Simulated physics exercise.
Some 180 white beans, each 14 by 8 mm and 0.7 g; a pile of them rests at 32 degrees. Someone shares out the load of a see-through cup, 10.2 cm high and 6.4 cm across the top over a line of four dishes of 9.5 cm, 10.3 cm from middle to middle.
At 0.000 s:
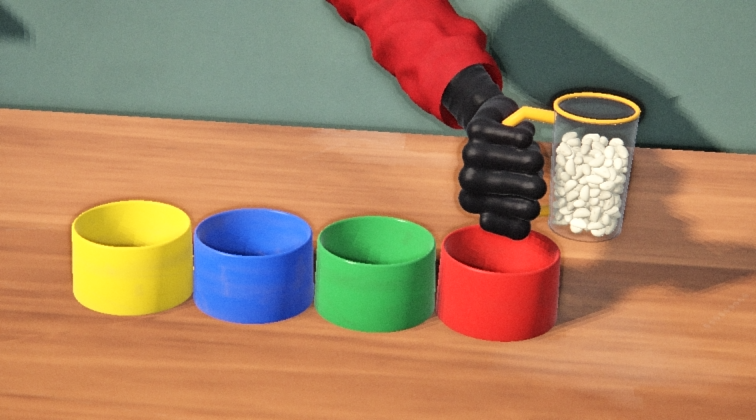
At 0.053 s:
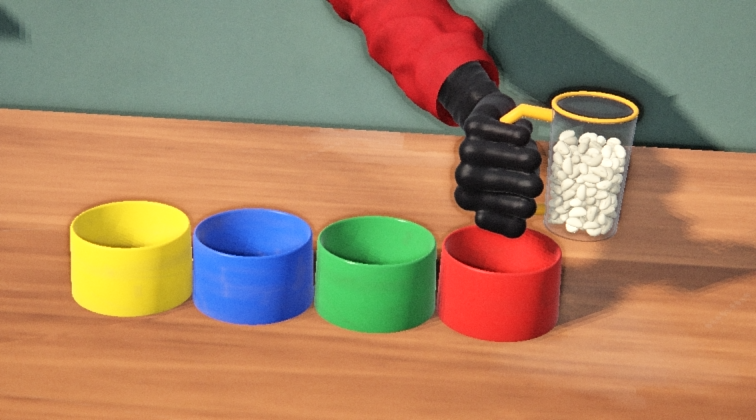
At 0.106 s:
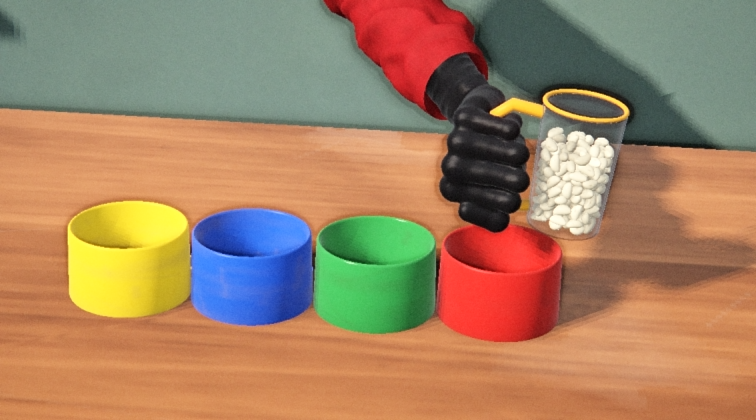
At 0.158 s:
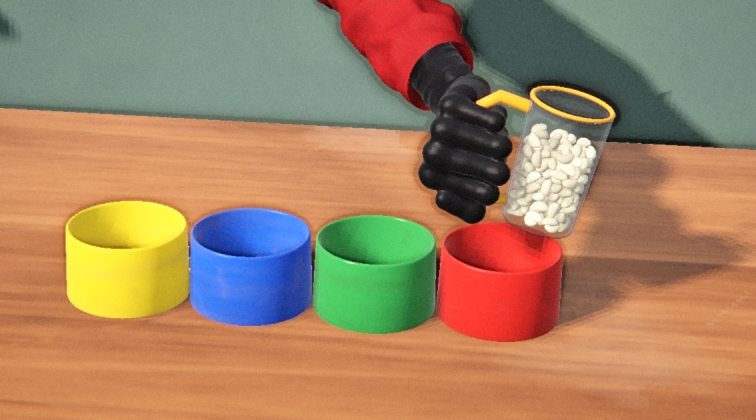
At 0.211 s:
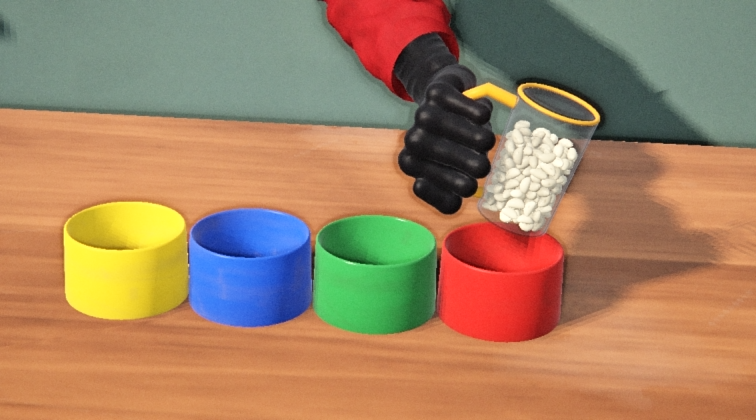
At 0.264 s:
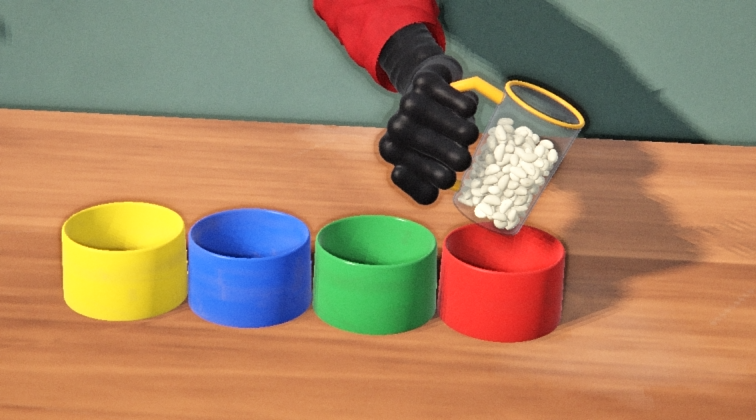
The clip shows a black-gloved hand in a red sleeve holding a clear cup of white beans near four colored dishes on a wooden table, then moving it a short way left while tilting it clockwise above the red dish.
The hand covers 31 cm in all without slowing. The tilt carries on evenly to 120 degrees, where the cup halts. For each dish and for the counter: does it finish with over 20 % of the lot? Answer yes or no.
Red no, blue yes, green no, yellow no, counter no.
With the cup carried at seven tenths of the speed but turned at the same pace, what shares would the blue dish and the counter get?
In that case blue 30; counter 10.
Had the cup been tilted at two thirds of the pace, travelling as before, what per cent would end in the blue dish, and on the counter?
Blue 100, counter 0.
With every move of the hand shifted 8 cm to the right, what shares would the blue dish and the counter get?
Then: Blue 0, counter 0.
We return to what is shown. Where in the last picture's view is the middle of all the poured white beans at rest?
Around (259, 275).
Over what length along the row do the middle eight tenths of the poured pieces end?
Some 5 cm.
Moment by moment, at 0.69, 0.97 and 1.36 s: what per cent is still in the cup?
About 100, 100, 45.
Then, at 0.69 s, tilt 69 degrees; cup holds 100 %.
Then, at 0.97 s, tilt 100 degrees; cup holds 100 %.
After 1.36 s, tilt 120 degrees; cup holds 45 %, blue 55 %.
In the end, at 2.2 s, red 0 %, blue 100 %, green 0 %, yellow 0 %, counter 0 %.
